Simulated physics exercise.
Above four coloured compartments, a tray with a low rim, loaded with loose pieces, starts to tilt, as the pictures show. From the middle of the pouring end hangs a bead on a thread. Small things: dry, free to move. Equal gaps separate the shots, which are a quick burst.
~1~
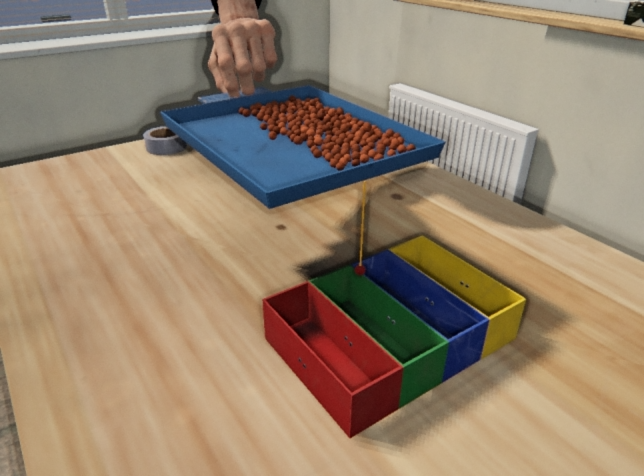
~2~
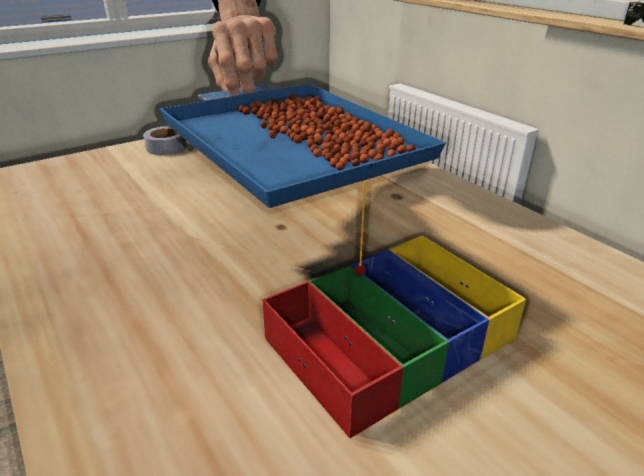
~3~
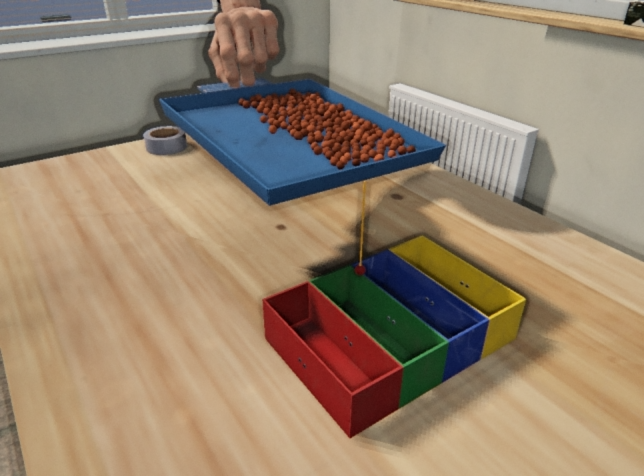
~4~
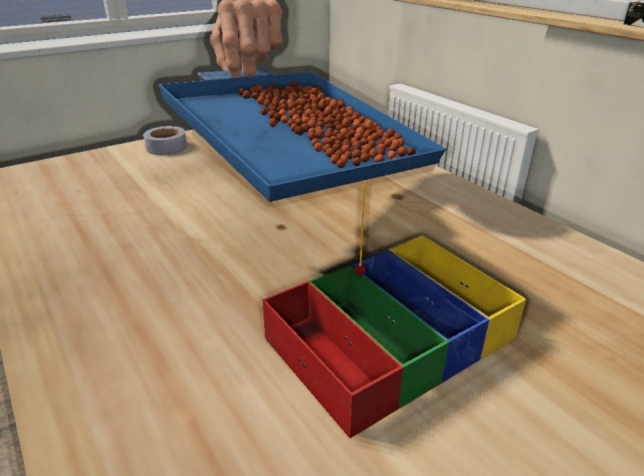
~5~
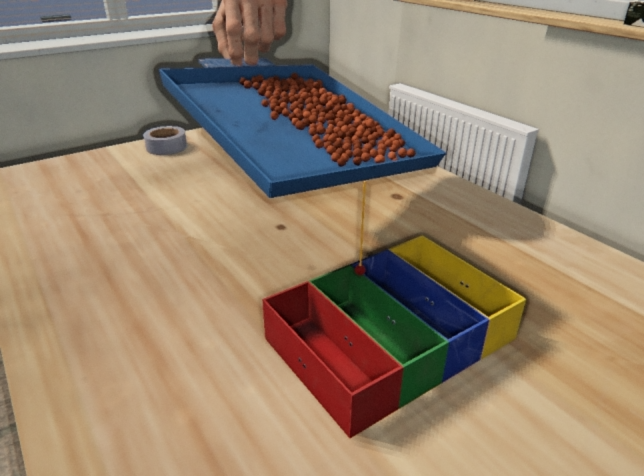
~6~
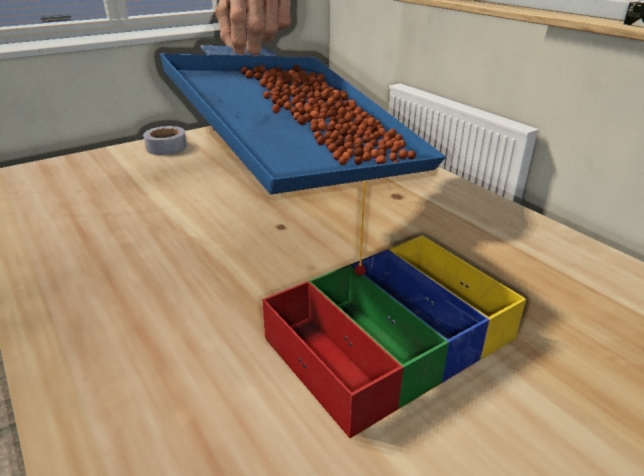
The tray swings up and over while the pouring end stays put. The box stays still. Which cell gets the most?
The yellow cell gets the most.
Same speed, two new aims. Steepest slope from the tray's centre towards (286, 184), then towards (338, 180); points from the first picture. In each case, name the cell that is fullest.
Try 1 - the cell in red; try 2 - that red cell.
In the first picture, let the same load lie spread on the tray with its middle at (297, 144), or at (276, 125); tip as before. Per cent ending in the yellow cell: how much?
In order, 50 % then 70 %.
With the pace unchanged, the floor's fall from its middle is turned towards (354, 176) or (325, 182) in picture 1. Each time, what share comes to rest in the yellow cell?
Roughly 20 percent, then 0 percent.
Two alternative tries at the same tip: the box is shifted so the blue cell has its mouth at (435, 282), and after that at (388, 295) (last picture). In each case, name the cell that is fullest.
You'd see the cell in blue win the first time and the cell in yellow win the second.
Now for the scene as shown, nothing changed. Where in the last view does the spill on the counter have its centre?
Around (416, 263).
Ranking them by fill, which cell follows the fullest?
That blue cell.
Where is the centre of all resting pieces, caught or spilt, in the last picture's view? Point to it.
At about (425, 298).
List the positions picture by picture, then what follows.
The first frame shows corners of the pouring end at (269, 190) and (440, 141), level; middle of the load at (321, 126), clay pellets; bead on its thread at (360, 270); red cell at (376, 398); green cell at (423, 371); blue cell at (465, 347); yellow cell at (503, 325).
The second frame shows corners of the pouring end at (269, 189) and (440, 142), level; middle of the load at (321, 125).
The third frame shows corners of the pouring end at (270, 186) and (441, 144), tipped barely, lowest at the right corner; middle of the load at (321, 121).
The fourth frame shows corners of the pouring end at (271, 183) and (441, 148), tipped a little, lowest at the right corner; middle of the load at (322, 117).
The fifth frame shows corners of the pouring end at (273, 179) and (441, 151), tipped a little, lowest at the right corner; middle of the load at (323, 112).
The sixth frame shows corners of the pouring end at (275, 176) and (441, 155), tipped clearly, lowest at the right corner; middle of the load at (325, 108); red cell at (376, 398); green cell at (423, 371); blue cell at (465, 347); yellow cell at (503, 325).
Soon, tray tipped steeply; all on the tray.
A while on, tray tipped right over; about half on the tray; a small part in the yellow cell; a small part in the blue cell; about a quarter falling or outside the box.
Towards the end, tray tipped past a quarter turn; about two thirds in the yellow cell; about a quarter in the blue cell; a stray few in the green cell; a small part falling or outside the box.
Finally, tray tipped past a quarter turn; about two thirds in the yellow cell; about a quarter in the blue cell; a stray few in the green cell; none in the red cell; a small part outside the box.
